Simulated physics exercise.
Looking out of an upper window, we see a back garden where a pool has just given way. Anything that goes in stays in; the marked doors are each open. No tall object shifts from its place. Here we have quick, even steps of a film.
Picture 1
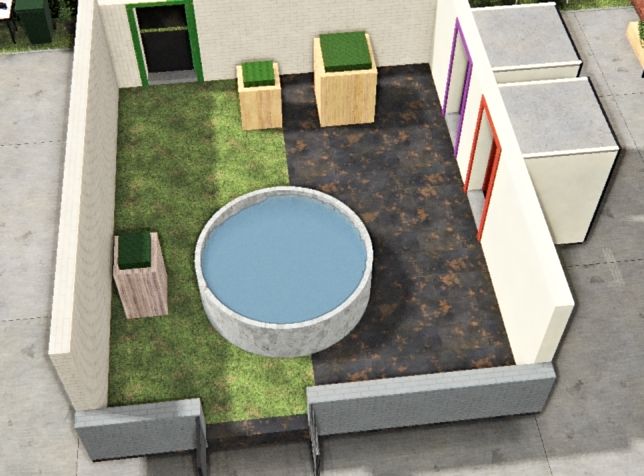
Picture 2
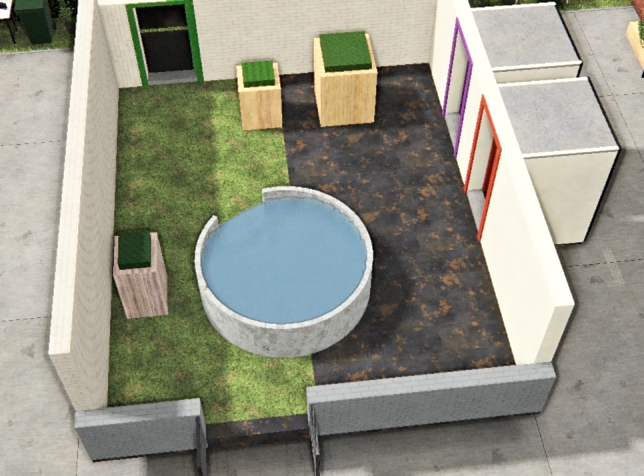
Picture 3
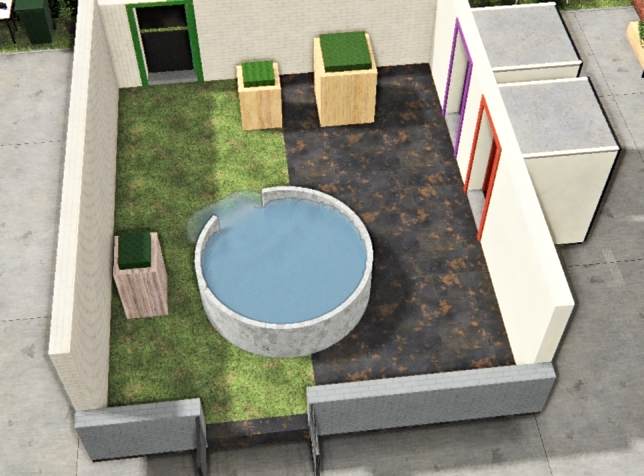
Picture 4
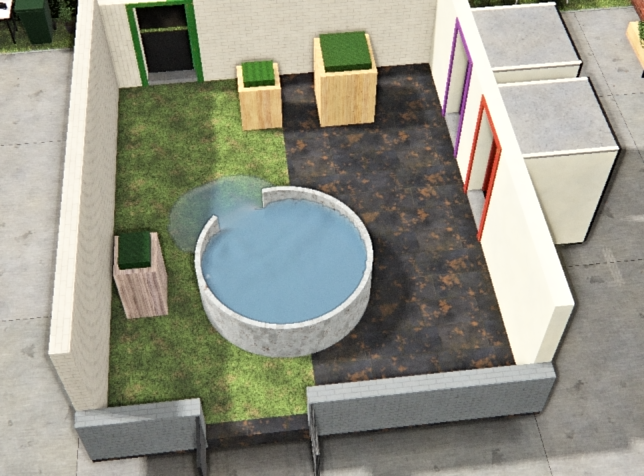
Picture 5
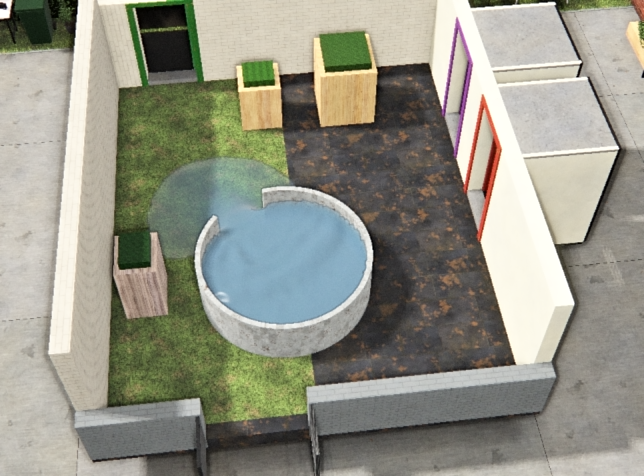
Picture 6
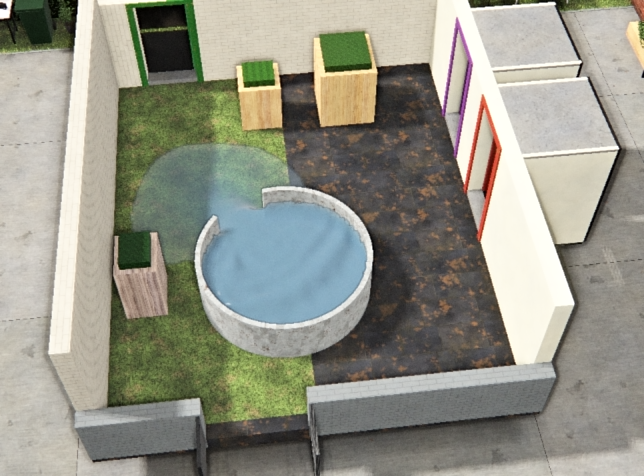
Water sits still in a round, stone-walled pool in a walled garden, half grass and half dark paving, until a gap opens in the rim's far left side. It pours out through the gap and spreads in a widening, see-through sheet across the grass, while the planter boxes stay in place.
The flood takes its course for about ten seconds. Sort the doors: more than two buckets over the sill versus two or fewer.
Sorted by door: Green door - more than two; red door - two or fewer; purple door - two or fewer.
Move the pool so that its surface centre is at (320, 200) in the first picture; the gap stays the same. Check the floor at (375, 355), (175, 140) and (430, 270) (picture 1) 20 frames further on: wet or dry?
My reading is missed by the flood first, hit by the flood next and missed by the flood last.
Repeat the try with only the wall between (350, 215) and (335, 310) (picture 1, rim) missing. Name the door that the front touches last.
Coming last is the one in green.
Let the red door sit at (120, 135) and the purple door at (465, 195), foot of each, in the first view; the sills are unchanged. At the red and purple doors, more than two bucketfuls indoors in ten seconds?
I'd say the red door exceeds the limit and the purple door stays inside the limit.
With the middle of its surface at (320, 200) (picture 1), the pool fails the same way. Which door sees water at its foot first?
I'd go with the green door.
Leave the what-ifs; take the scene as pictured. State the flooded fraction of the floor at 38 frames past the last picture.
I make it 65 per cent.
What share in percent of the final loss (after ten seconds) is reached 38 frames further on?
By then, close to 75 % of it.
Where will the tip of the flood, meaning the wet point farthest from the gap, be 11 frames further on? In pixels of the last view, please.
I reckon the front has reached (120, 91) by then.
A moment on, water covers 25 % of the floor; the green door not reached, the red door not reached, the purple door not reached.
Next, water covers 35 % of the floor; the green door wet at the sill, nothing in, the red door not reached, the purple door not reached.
Then, water covers 45 % of the floor; the green door far over two buckets in, the red door not reached, the purple door not reached.
Later, water covers 65 % of the floor; the green door far over two buckets in, the red door wet at the sill, nothing in, the purple door wet at the sill, nothing in.
In the end, water covers 90 % of the floor; the green door far over two buckets in, the red door wet at the sill, nothing in, the purple door wet at the sill, nothing in.
